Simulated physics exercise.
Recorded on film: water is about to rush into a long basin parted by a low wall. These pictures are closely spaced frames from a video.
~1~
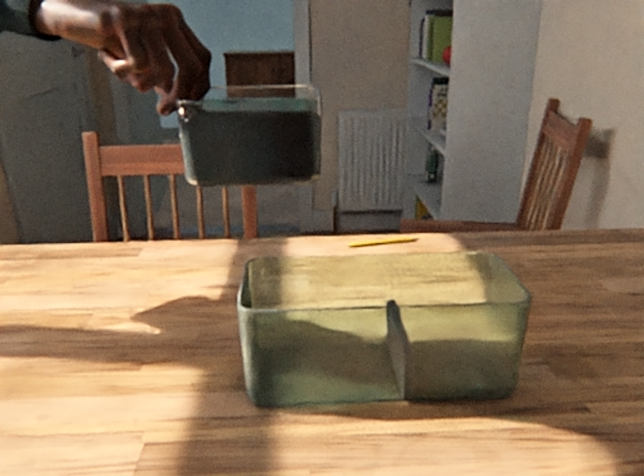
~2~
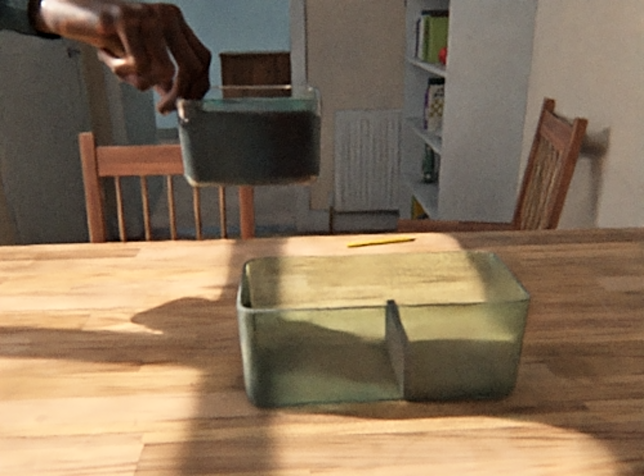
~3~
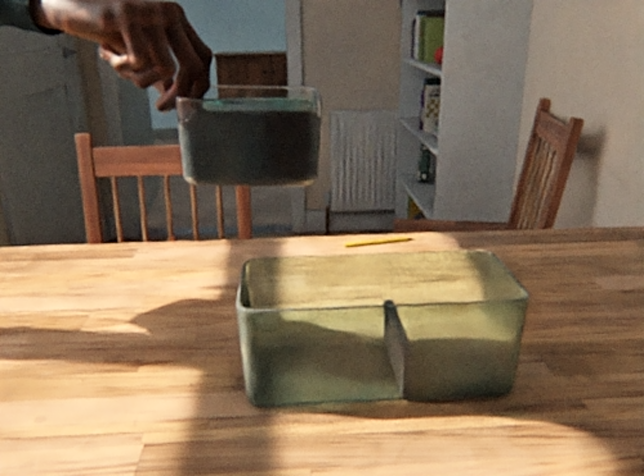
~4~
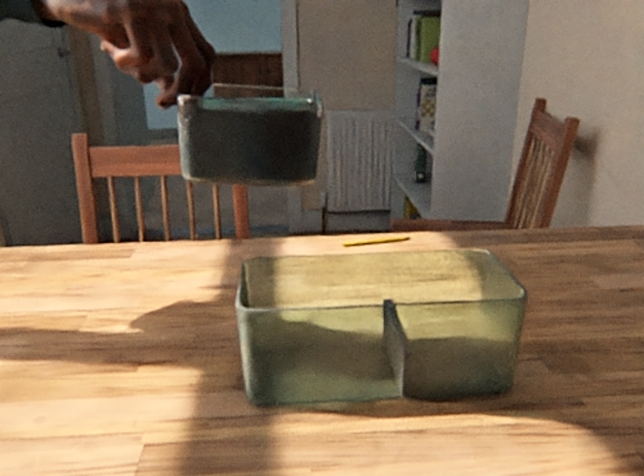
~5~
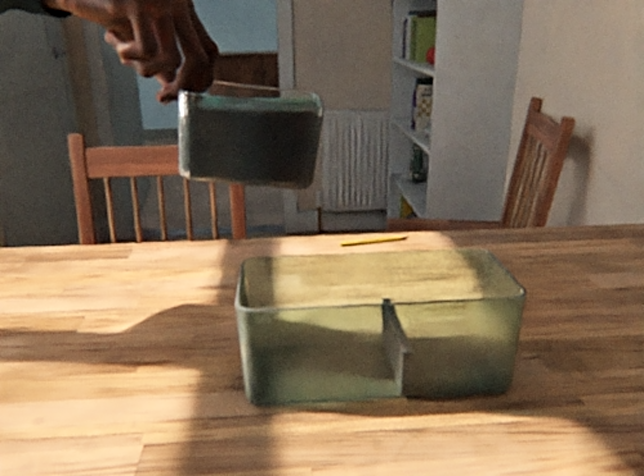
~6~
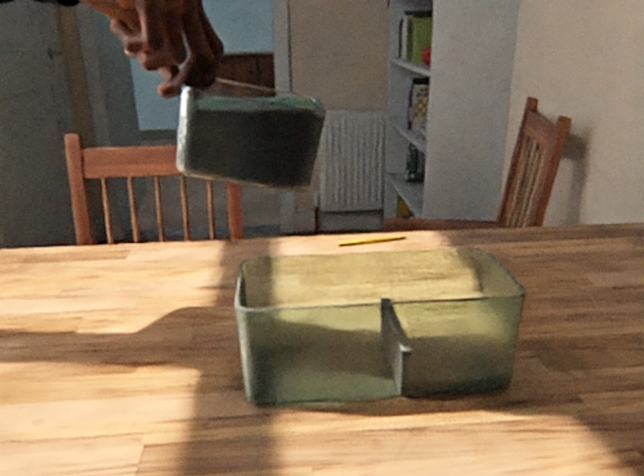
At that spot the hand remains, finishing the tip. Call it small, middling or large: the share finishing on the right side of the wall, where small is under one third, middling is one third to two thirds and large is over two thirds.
Middling.
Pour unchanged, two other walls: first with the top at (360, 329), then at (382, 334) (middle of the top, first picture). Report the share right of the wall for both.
Roughly 75 % and then 65 %.
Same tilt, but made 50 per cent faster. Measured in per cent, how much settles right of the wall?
I'd estimate some 40 percent.
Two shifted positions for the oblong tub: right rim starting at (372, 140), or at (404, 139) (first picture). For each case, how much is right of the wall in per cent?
First try: 75 percent; second try: 90 percent.
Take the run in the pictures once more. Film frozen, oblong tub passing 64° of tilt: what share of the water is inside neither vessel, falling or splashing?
30 per cent.
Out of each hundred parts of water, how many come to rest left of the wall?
I'd estimate around 45 per cent.
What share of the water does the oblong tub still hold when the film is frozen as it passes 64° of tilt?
About 55 %.
A moment on, the oblong tub is tipped part way and 54 per cent is still to pour, 6 is left of the wall and 9 right of it.
Next, the oblong tub is tipped right over and 10 per cent is still to pour, 28 is left of the wall and 50 right of it.
Then the oblong tub is tipped right over and 0 per cent is still to pour, 45 is left of the wall and 51 right of it.
Later the oblong tub is tipped right over and 0 per cent is still to pour, 46 is left of the wall and 51 right of it.
At rest 46 per cent lies left of the wall, 51 right of it and 3 outside.
